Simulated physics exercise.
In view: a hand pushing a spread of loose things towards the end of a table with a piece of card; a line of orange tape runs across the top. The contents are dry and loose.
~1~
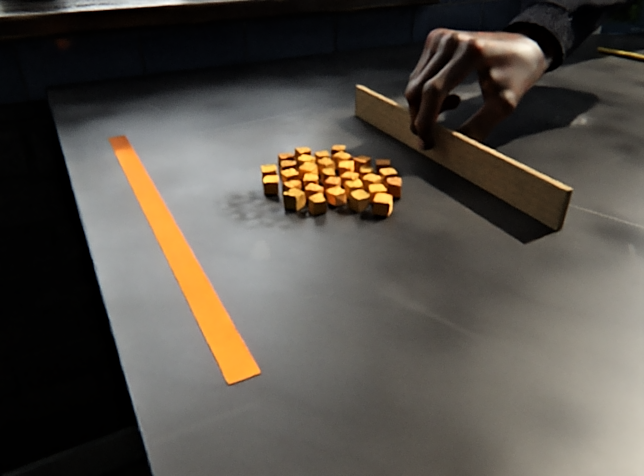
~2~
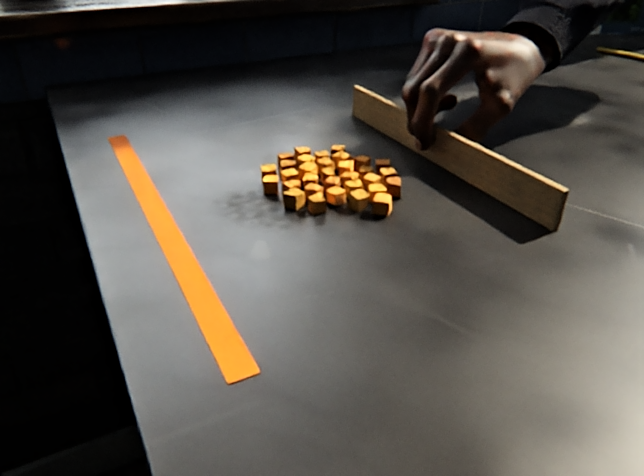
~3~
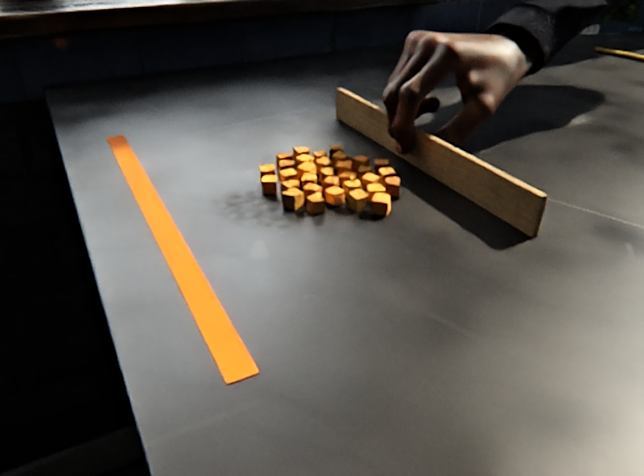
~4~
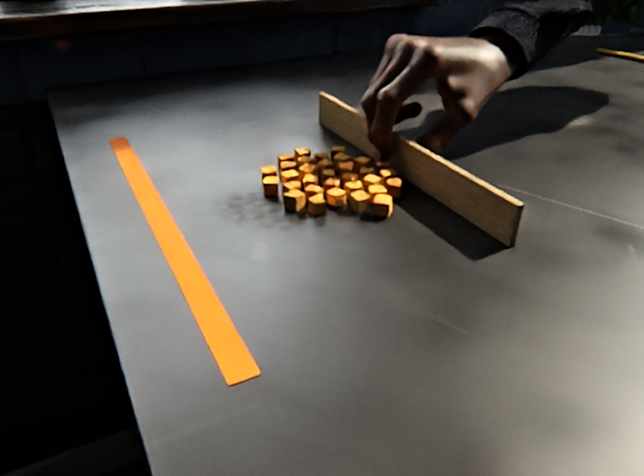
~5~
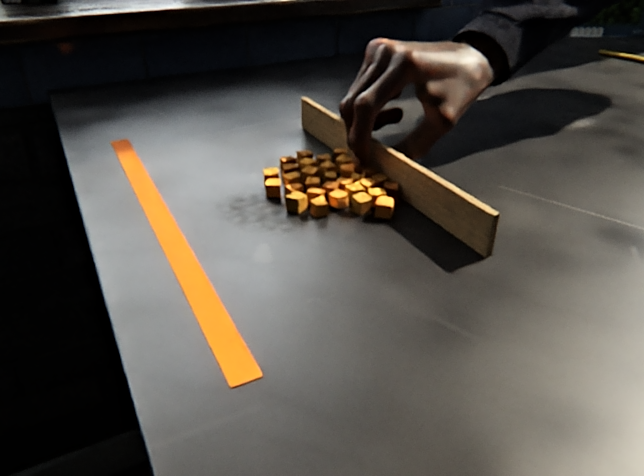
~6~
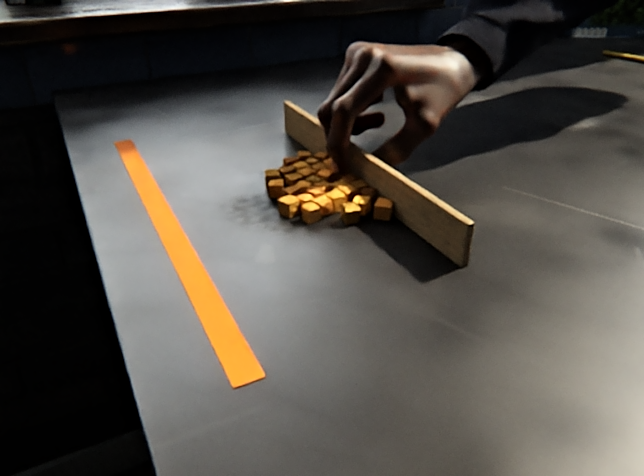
A hand slid an upright, wood-coloured strip leftward across a dark table toward a loose heap of small orange-brown cubes, then pressed into them and bunched them closer together, short of the orange tape.
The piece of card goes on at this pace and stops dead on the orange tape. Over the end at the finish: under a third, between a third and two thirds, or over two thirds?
Lost: Less than a third of the heap.
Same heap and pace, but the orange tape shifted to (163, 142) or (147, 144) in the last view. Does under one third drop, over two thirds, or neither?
One: Below one third. Two: Below one third.
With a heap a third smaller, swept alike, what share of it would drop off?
It comes to 10 per cent or so.
Soon, piece of card still moving, near (256, 167); heap all on the table, its front near (176, 202).
A while on, piece of card stopped at the orange tape; heap about a quarter over the edge.
Finally, piece of card stopped at the orange tape; heap about a quarter over the edge.
